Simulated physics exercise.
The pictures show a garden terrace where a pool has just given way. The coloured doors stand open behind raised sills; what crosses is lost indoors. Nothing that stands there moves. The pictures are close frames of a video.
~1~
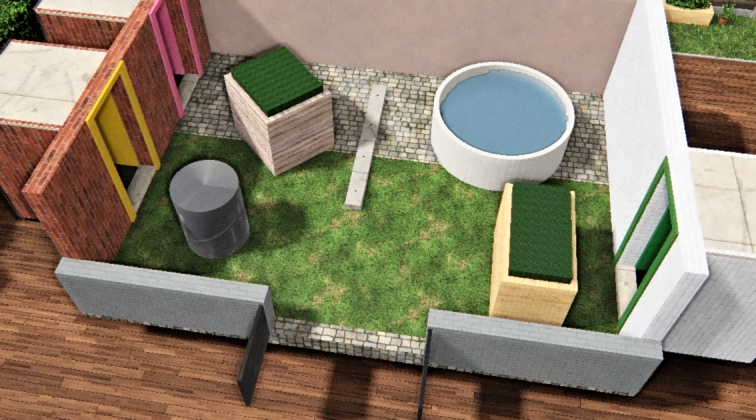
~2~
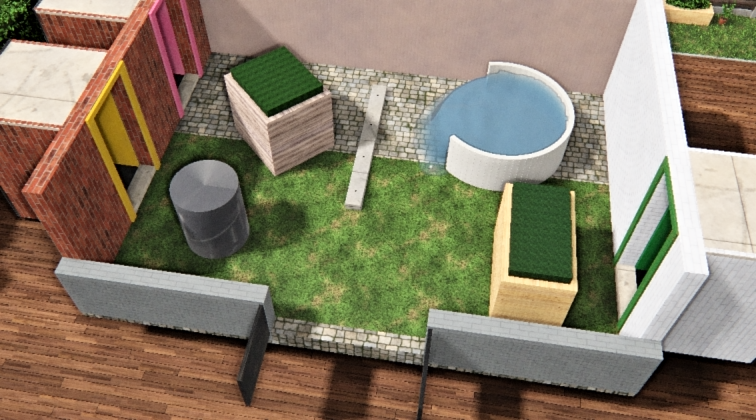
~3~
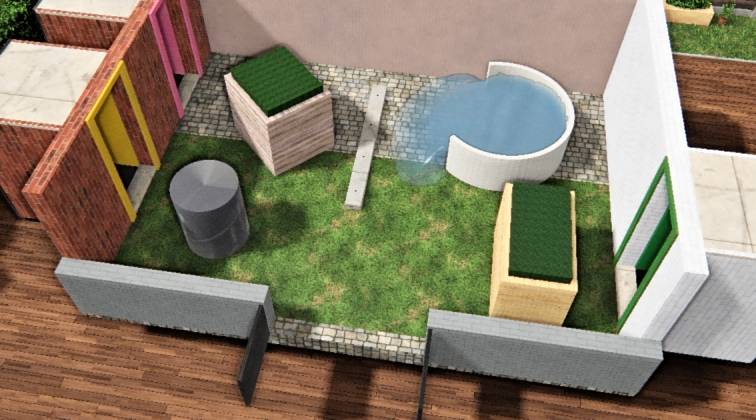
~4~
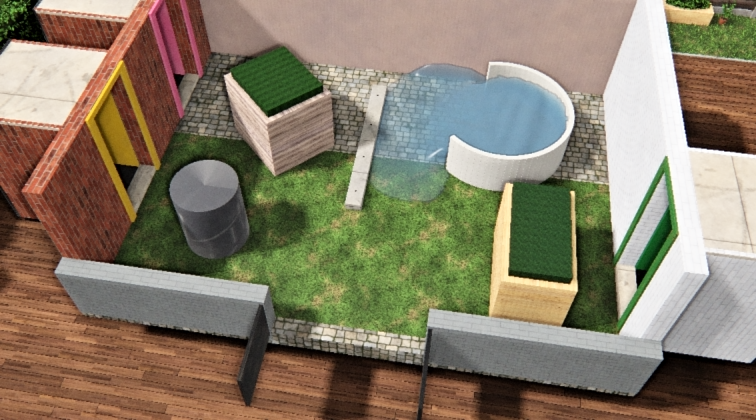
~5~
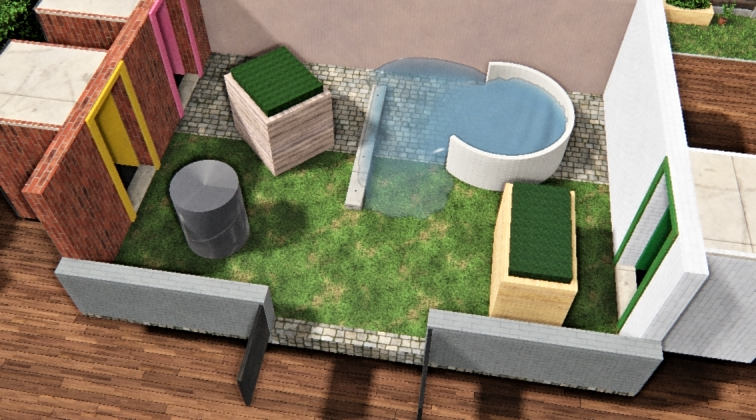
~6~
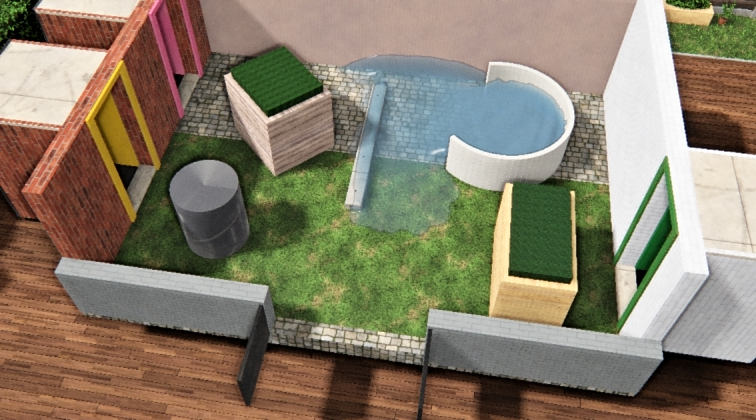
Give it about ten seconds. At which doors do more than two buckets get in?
One by one: The yellow door stays under that; the green door stays under that; the pink door takes more than that.
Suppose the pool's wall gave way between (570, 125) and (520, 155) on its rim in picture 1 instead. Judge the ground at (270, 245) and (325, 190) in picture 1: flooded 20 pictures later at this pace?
In that order: Free of water, dry.
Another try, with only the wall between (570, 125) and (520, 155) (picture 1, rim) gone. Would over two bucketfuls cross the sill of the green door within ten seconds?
In short: Green door passes that mark.
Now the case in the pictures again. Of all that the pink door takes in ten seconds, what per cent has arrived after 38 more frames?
Near 100 in a hundred.
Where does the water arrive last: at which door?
It is the green-painted one.
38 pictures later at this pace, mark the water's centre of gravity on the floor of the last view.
I would point to (347, 178).
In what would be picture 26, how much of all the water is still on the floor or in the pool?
Near 94 in a hundred.
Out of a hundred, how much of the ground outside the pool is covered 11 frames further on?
Near 50 in a hundred.
A moment on, water covers 35 % of the floor; the yellow door not reached, the green door not reached, the pink door not reached.
Next, water covers 50 % of the floor; the yellow door not reached, the green door not reached, the pink door under two buckets in.
Then, water covers 75 % of the floor; the yellow door wet at the sill, nothing in, the green door not reached, the pink door far over two buckets in.
Later, water covers 90 % of the floor; the yellow door wet at the sill, nothing in, the green door not reached, the pink door far over two buckets in.
In the end, water covers 95 % of the floor; the yellow door wet at the sill, nothing in, the green door wet at the sill, nothing in, the pink door far over two buckets in.
